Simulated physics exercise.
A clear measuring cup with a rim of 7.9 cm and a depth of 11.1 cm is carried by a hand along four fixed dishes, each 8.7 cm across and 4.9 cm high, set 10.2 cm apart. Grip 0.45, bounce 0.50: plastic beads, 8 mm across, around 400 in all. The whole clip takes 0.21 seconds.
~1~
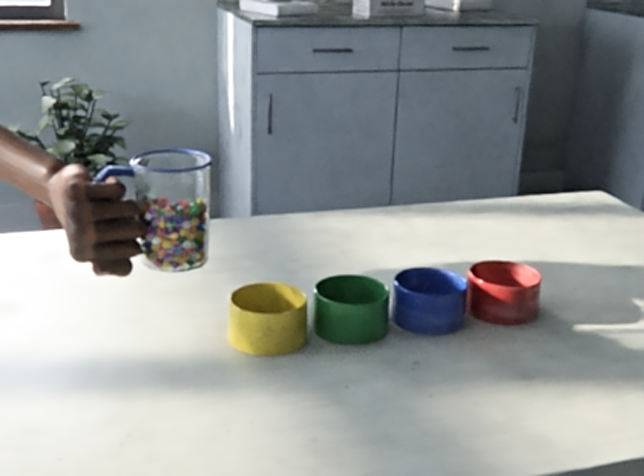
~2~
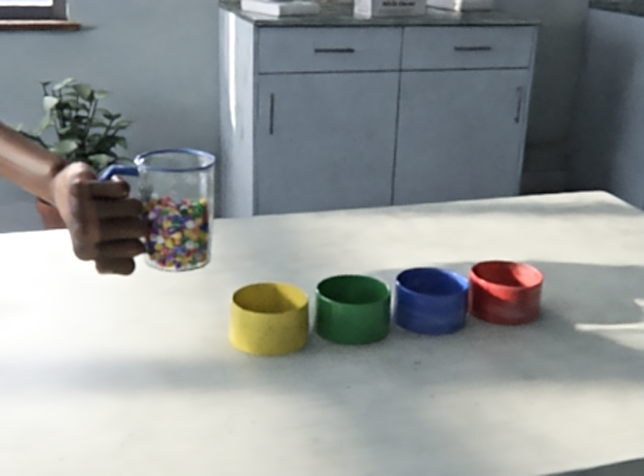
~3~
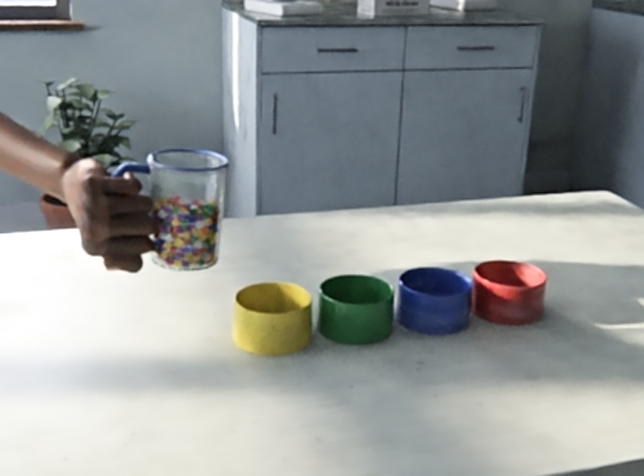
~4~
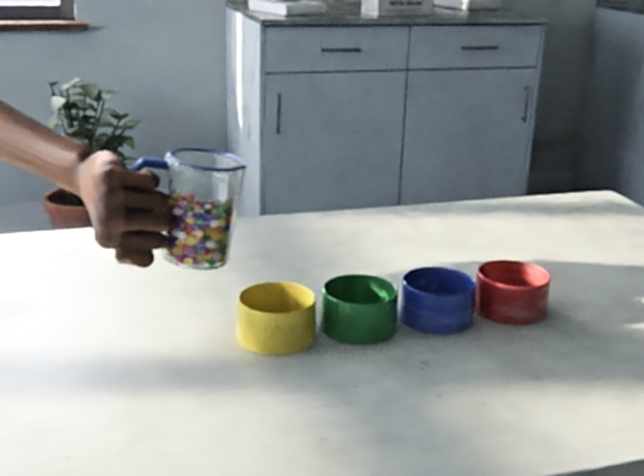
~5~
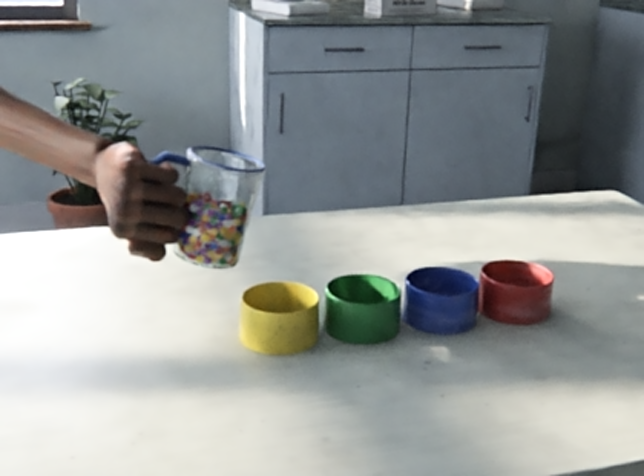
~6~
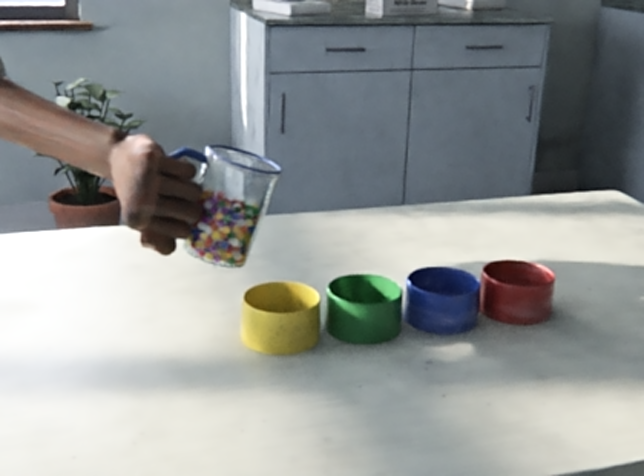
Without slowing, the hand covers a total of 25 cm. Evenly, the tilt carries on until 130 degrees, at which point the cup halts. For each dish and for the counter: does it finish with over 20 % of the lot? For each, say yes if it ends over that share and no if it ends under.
Red dish - no, blue dish - yes, green dish - no, yellow dish - no, counter - no.
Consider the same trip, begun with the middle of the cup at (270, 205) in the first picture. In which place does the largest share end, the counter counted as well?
Red.
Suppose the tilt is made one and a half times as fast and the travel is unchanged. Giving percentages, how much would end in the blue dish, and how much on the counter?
I'd expect blue to end at 90 and the counter at 10.
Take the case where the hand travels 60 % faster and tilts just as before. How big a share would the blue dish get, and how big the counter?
Blue 100; counter 0.
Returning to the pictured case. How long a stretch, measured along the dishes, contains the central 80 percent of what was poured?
Spread: Around 5 cm.
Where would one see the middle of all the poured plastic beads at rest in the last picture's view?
Est. centre at rest: (445, 295) px.
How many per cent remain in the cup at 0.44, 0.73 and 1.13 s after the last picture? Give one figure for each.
Close to 100, 90 and 0 per cent respectively.
Then, 0.44 s after the last picture, tilt 72 degrees; cup holds 100 %.
Then, 0.73 s after the last picture, tilt 107 degrees; cup holds 90 %.
Then, 1.13 s after the last picture, tilt 130 degrees; cup holds 0 %, blue 95 %.
In the end, red 0 %, blue 95 %, green 0 %, yellow 0 %, counter 5 %.
